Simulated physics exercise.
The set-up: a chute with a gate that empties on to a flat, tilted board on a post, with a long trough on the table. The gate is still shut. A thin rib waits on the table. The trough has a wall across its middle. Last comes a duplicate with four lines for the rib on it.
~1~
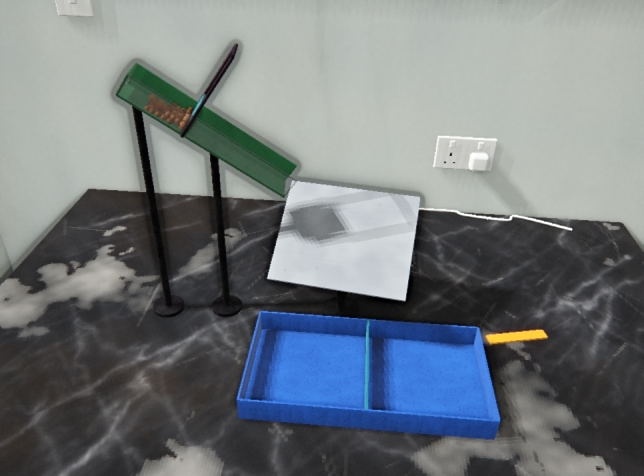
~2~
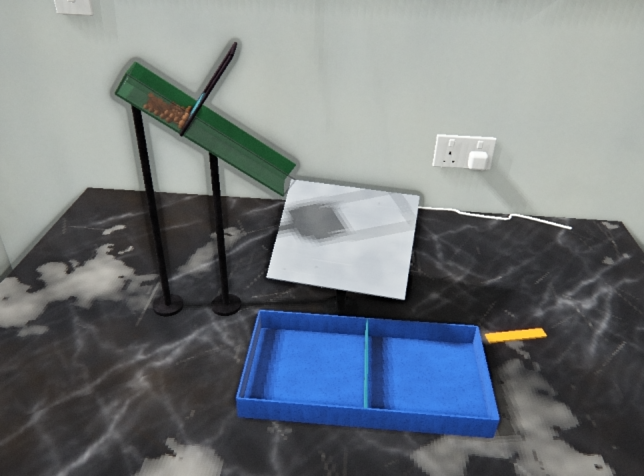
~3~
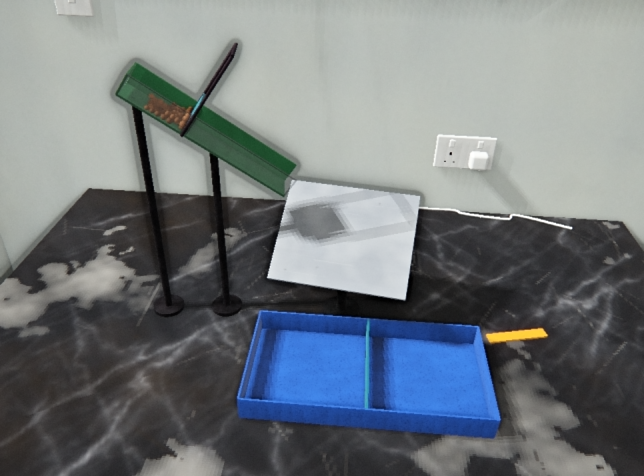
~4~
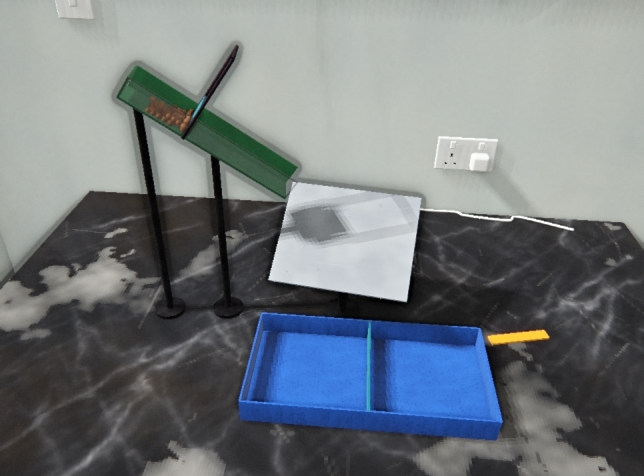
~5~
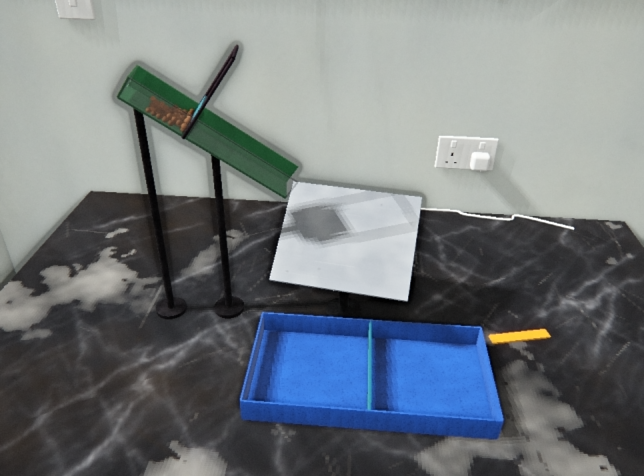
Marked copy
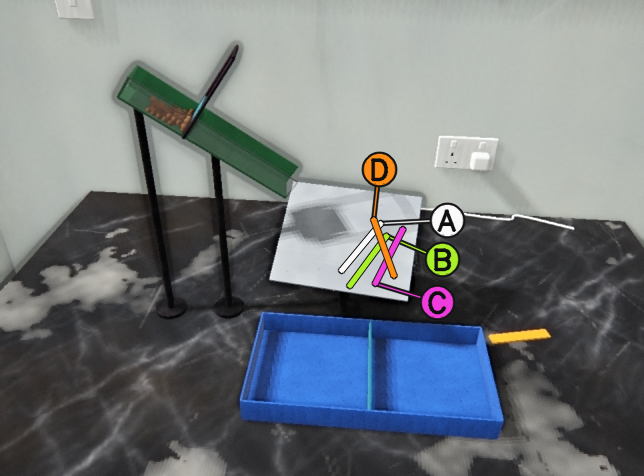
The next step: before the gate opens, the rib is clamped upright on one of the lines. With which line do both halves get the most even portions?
Take D.
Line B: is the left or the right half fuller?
The left half.
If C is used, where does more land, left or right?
Left.
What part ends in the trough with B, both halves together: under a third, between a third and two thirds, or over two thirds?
Line B gives over two thirds.
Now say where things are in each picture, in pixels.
In the first frame, load behind the gate at (173, 118), cereal balls; lip of the chute at (285, 189), sloping gently.
In the second frame, middle of the board at (345, 236), tilted fairly steeply; middle of its low edge at (334, 288); of its high edge at (354, 187).
In the third frame, front corners of the trough at (238, 399) and (500, 420); front end of its middle wall at (367, 409); gate still shut at (200, 103).
In the fourth frame, middle of the load at (174, 120); lip at (285, 191).
In the fifth frame, middle of the load at (175, 119); lip at (286, 190).
On the marked copy, line A from (380, 223) to (341, 270); line B from (386, 235) to (349, 285); line C from (402, 229) to (375, 283); line D from (373, 219) to (394, 275).
If A is chosen, of what is caught, nearly all in the left half, a stray few in the right.
If B is chosen, of what is caught, nearly all in the left half, a stray few in the right.
If C is chosen, of what is caught, most in the left half, a small part in the right.
If D is chosen, of what is caught, about a third in the left half, about two thirds in the right.
